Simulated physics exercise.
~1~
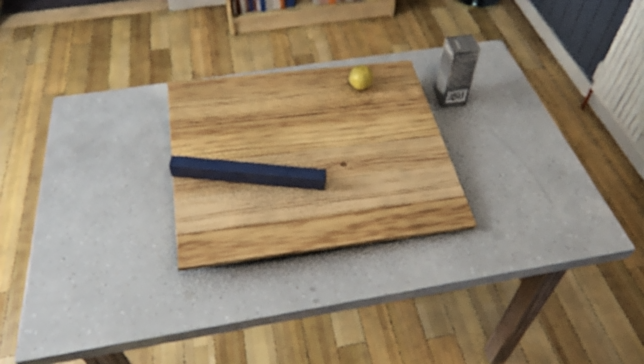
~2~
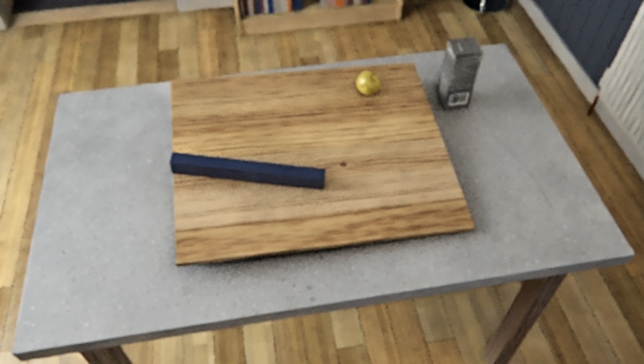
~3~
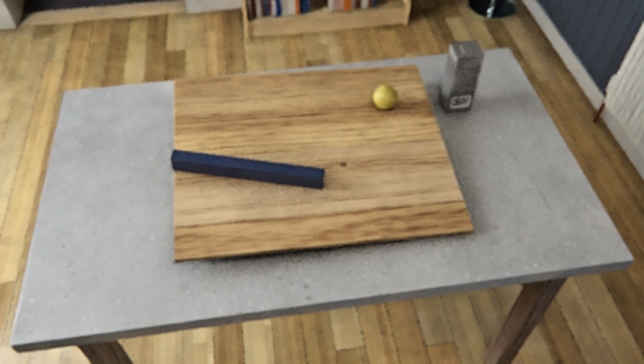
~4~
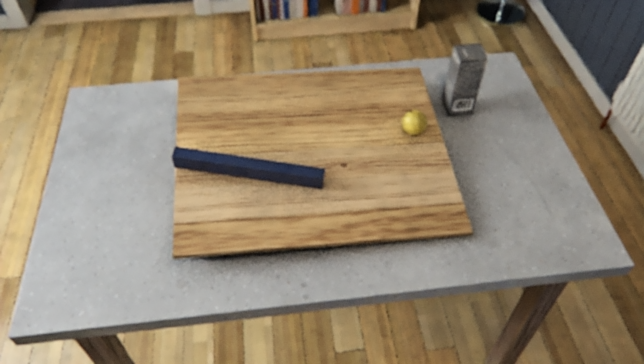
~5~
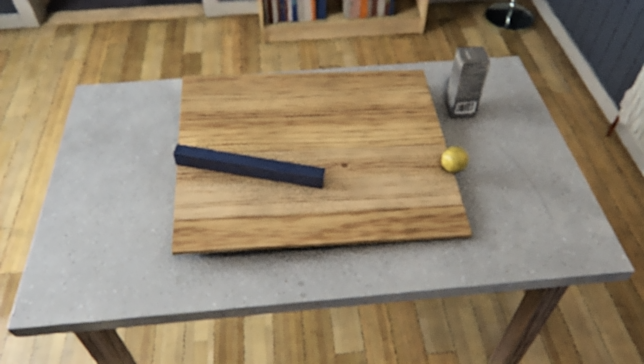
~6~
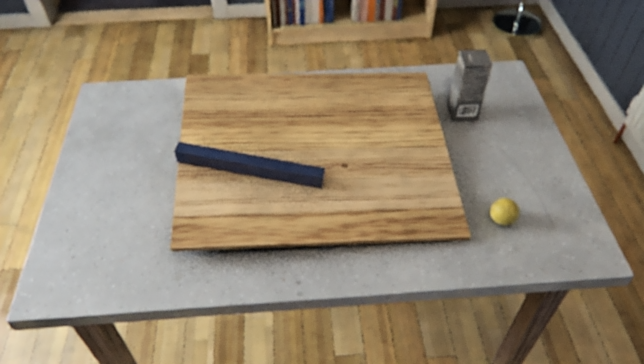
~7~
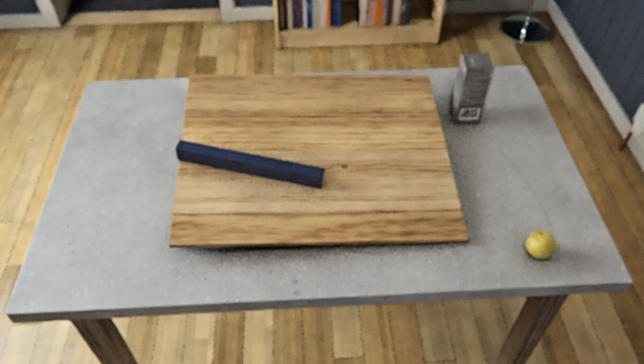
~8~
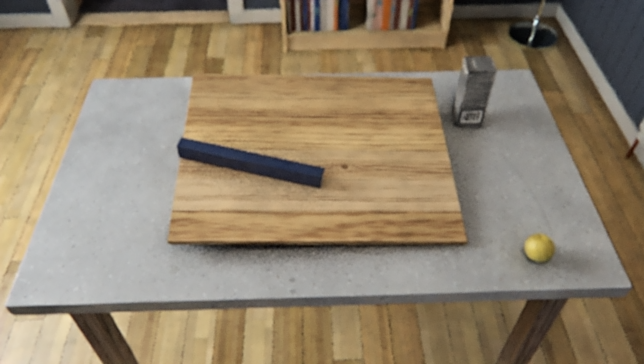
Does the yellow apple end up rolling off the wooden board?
Yes, it rolls off the right edge of the board and ends up on the table near its right front corner.
